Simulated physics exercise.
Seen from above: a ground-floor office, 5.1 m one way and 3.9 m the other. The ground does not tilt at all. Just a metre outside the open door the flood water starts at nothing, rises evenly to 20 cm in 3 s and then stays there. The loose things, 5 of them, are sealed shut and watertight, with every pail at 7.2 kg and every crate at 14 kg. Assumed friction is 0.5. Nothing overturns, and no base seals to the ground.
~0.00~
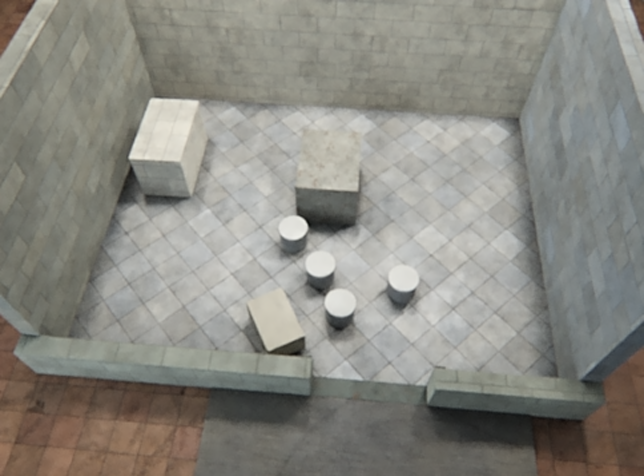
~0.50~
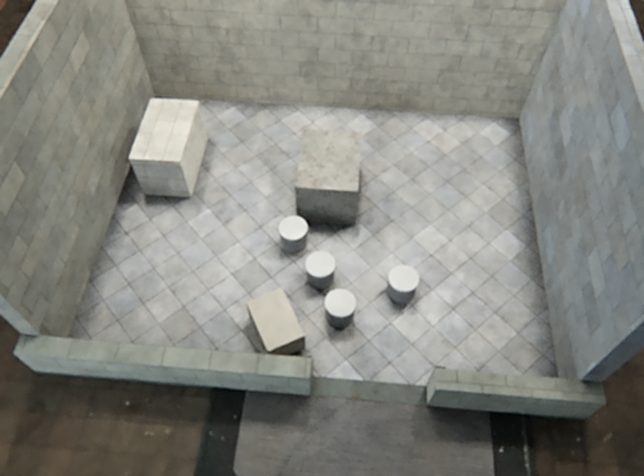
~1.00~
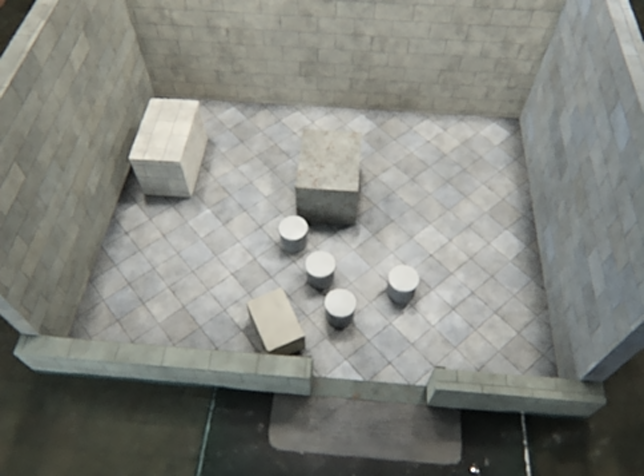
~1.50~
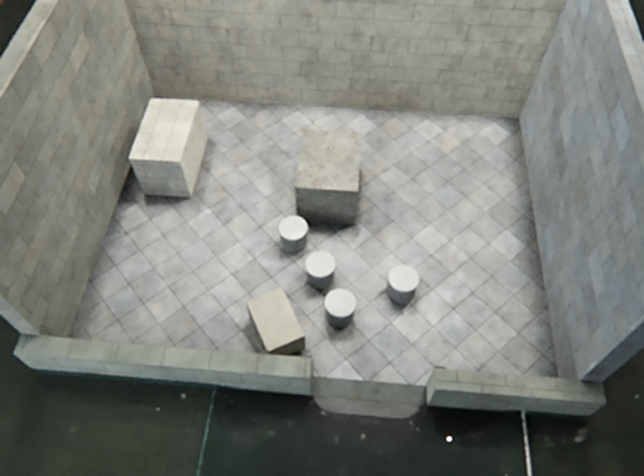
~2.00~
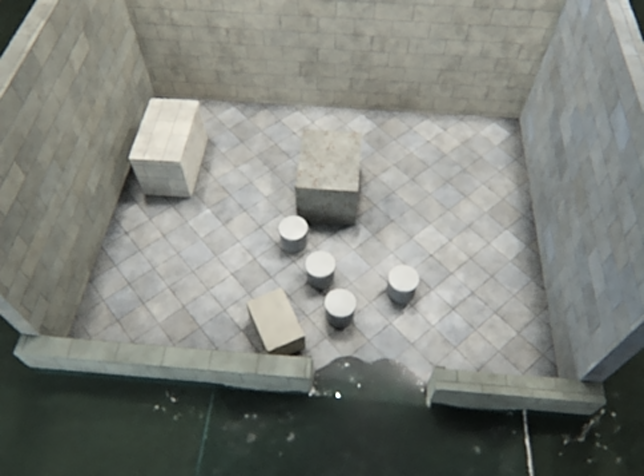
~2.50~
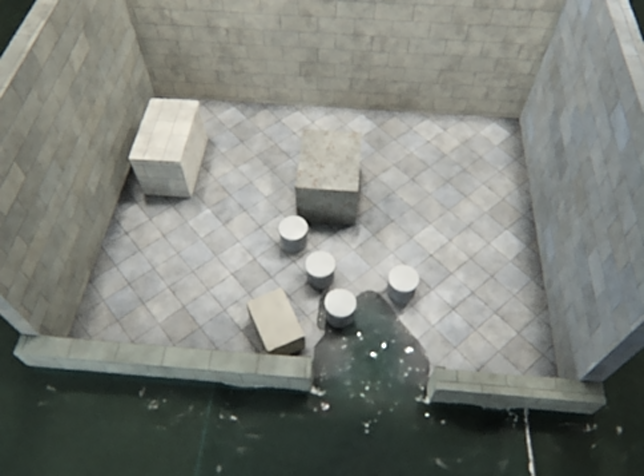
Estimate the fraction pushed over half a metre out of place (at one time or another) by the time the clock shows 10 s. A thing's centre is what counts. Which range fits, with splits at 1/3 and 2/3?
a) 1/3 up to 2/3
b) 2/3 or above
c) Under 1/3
Answer: B.
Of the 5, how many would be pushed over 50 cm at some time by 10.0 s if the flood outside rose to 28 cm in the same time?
In that case the number is 4.
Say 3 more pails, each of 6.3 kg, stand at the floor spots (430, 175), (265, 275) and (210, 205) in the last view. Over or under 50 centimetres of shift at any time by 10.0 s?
In order: Above the mark, below the mark, below the mark.
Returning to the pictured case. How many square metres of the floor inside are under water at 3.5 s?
Close to 3.0 m2, I'd say.
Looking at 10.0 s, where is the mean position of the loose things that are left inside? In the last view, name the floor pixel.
I'd say about (336, 212) in the last view.
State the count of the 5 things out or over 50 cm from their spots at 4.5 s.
By then 2.
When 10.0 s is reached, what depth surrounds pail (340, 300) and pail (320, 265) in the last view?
Around 9 cm and 4 cm.
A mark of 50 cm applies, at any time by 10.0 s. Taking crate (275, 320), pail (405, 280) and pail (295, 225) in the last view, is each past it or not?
Same order as the question: Smaller, greater, greater.
After 3.5 s 0 of 5 are over 50 cm from their spots; 0 afloat.
After 4.5 s 2 of 5 are over 50 cm from their spots; 0 afloat.
After 7.0 s 4 of 5 are over 50 cm from their spots; 0 afloat.
After 10.0 s 4 of 5 are over 50 cm from their spots, and 4 have been at some point; 2 afloat.
